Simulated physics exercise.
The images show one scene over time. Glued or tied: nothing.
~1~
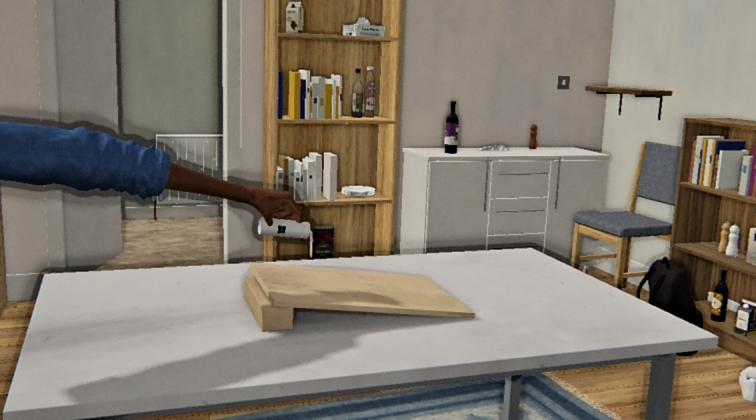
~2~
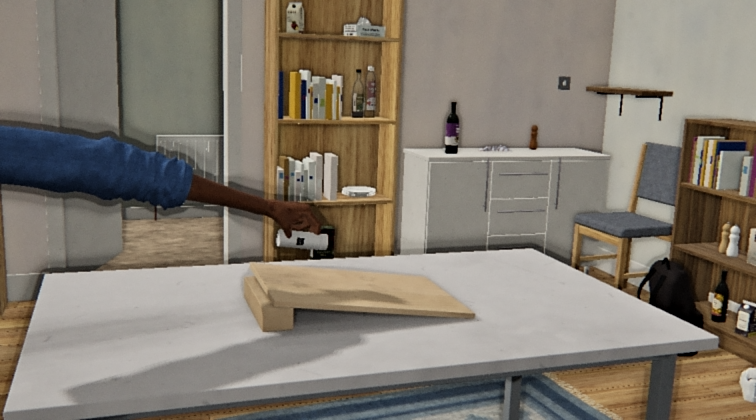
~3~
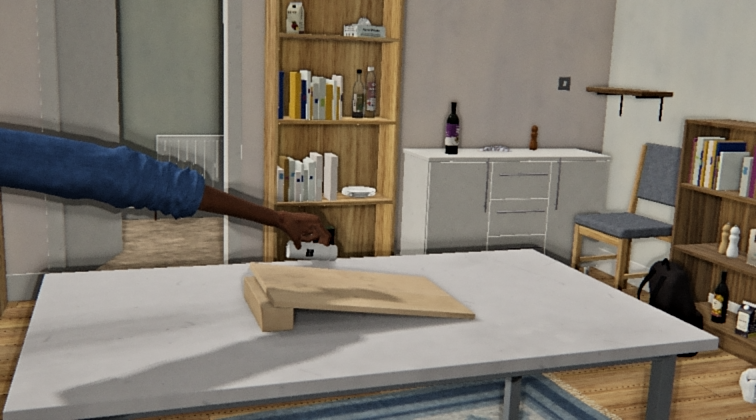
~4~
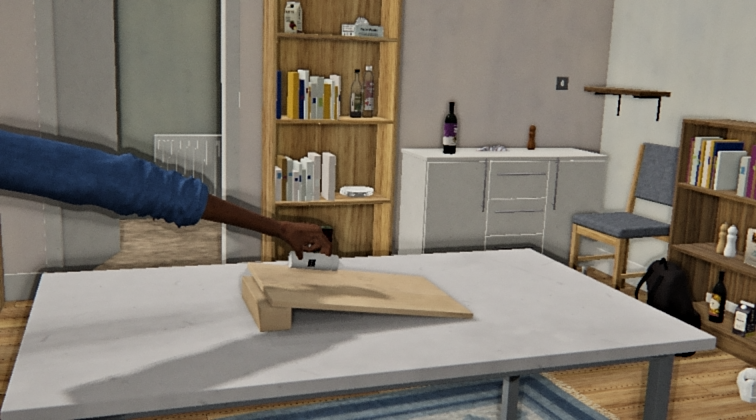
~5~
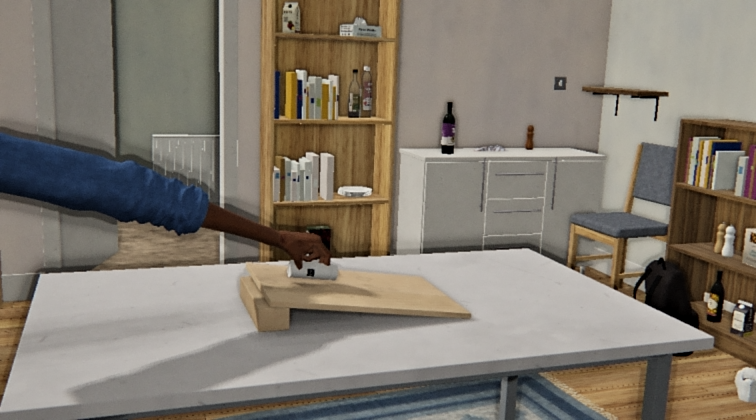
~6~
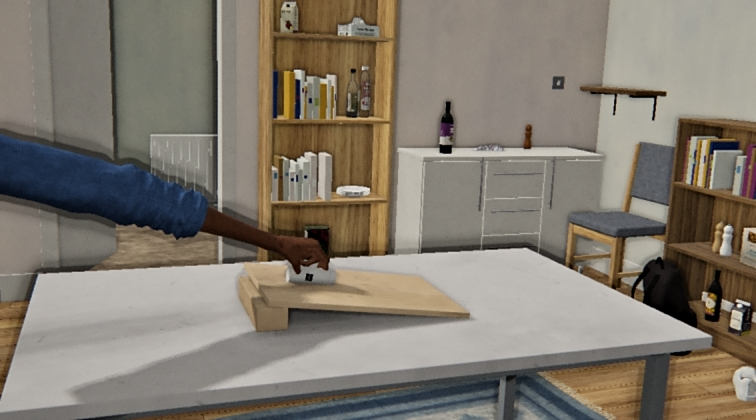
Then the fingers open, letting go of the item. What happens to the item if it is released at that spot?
It will be steady.
Then, 0.30 s on from there, no change.
Then, 0.70 s on from there, white shaker resting near (311, 276).
In the end, it is unmoved. At the end, from the last picture's camera, white shaker near (311, 276). The white shaker stays where it is put.
